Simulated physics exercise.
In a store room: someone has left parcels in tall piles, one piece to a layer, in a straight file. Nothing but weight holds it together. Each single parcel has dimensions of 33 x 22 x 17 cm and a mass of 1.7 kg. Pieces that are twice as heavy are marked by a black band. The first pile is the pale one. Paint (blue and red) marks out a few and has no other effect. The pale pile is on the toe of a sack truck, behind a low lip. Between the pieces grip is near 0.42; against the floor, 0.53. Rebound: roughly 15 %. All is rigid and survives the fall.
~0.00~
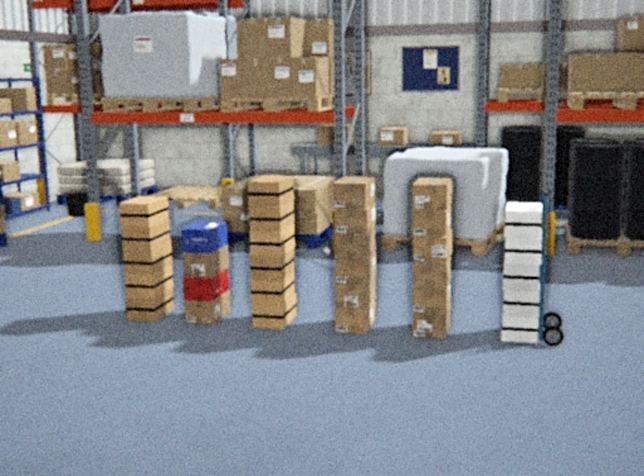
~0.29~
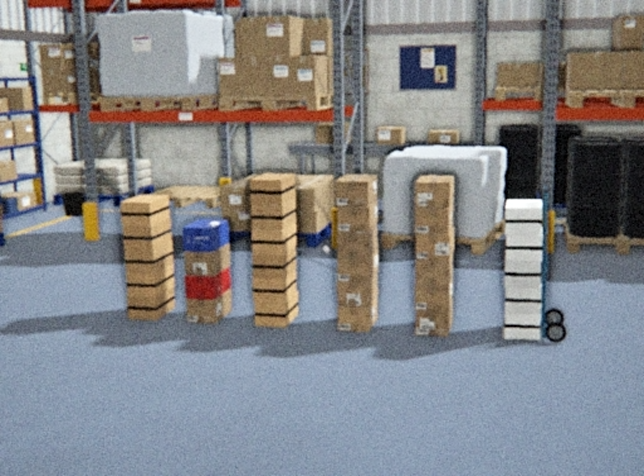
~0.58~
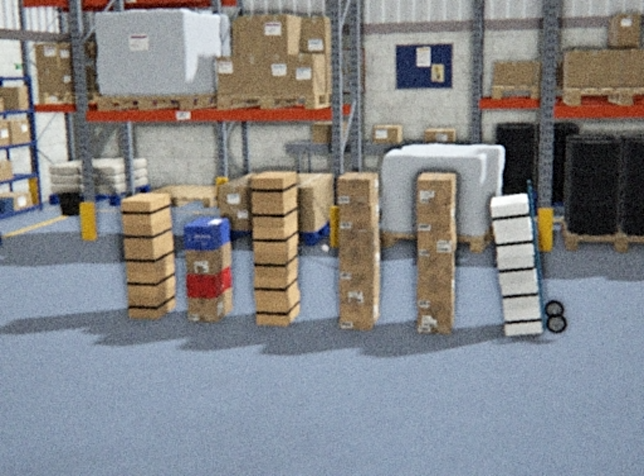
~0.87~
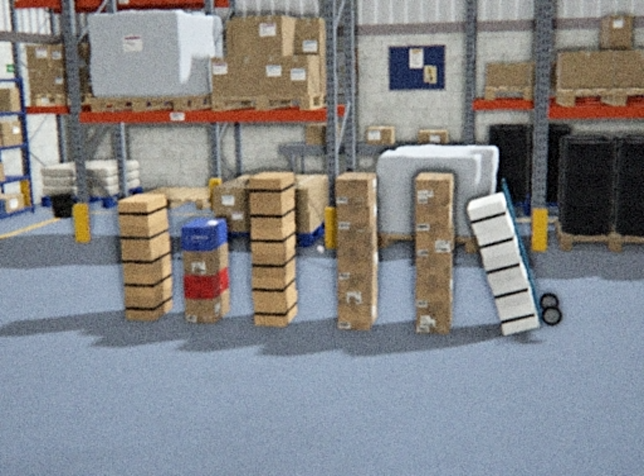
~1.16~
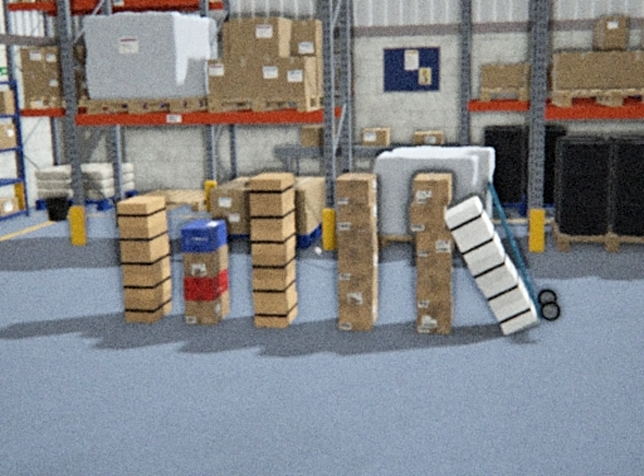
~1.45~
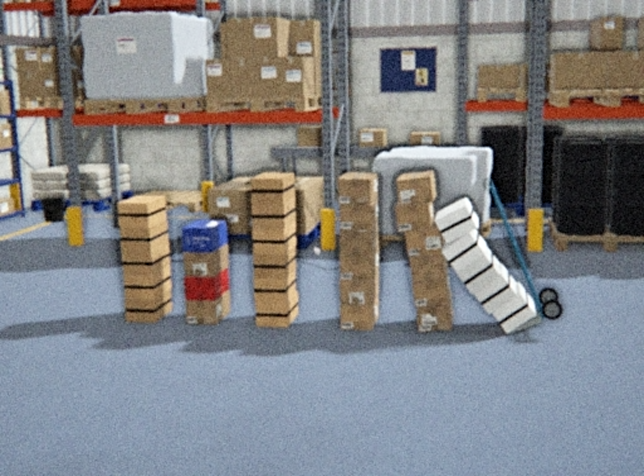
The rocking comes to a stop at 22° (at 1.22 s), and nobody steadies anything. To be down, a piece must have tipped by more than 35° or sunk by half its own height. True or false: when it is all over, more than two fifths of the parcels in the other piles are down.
True.
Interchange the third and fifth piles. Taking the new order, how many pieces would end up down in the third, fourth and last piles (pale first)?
Pile by pile, you'd see third at 4, fourth at 6 and last at 5 down.
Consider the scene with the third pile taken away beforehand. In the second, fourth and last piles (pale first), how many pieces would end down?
The second pile would have 6 down, the fourth 6 and the last 5.
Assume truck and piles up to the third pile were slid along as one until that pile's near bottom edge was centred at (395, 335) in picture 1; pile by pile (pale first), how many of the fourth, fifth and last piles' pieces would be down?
That would give fourth 6, fifth 4 and last 5.
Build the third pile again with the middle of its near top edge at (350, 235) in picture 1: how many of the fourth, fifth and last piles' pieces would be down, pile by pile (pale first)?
Result: Fourth pile 6, fifth pile 4, last pile 5.
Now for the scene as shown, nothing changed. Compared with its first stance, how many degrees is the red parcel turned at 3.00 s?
Rotation: Approx. 25°.
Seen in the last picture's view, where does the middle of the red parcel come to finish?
Its middle finishes near pixel (167, 292) of the last picture.
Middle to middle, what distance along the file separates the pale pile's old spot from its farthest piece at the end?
90 cm.
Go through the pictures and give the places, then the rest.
In the first frame (places mark the middle of the side facing us; the camera moves round a little), truck frame (545, 226) 0° forward; blue parcel (196, 241); red parcel (198, 289); the rest undisturbed.
In the second frame, truck frame (546, 222) 1° forward; blue parcel (198, 240).
In the third frame, truck frame (533, 215) 8° forward, top of the pale pile leaning 8°; blue parcel (199, 239); the rest undisturbed.
In the fourth frame, truck frame (511, 213) 16° forward, top of the pale pile leaning 17°; blue parcel (196, 239); the rest undisturbed.
In the fifth frame, truck frame (500, 213) 22° forward, top of the pale pile leaning 28°; blue parcel (196, 241); one has shifted.
In the sixth frame, truck frame (501, 212) 22° forward, top of the pale pile leaning 28°; blue parcel (197, 240); red parcel (199, 289); steepest lean 7°, the parcel at (415, 191); 6 disturbed, none down.
After 2.08 s, 5 of the pale pile down; 6 of the 27 other parcels down.
After 3.00 s, 5 of the pale pile down; 18 of the 27 other parcels down; red parcel leaning 27°; blue parcel leaning 22°.
At rest (4.4 s), 5 of the pale pile down; 27 of the 27 other parcels down; red parcel leaning 41°, 7 cm lower; blue parcel leaning 39°, 33 cm lower. That is 100 per cent. As the last picture would show them, middles, red parcel near (167, 292), blue parcel near (117, 280).
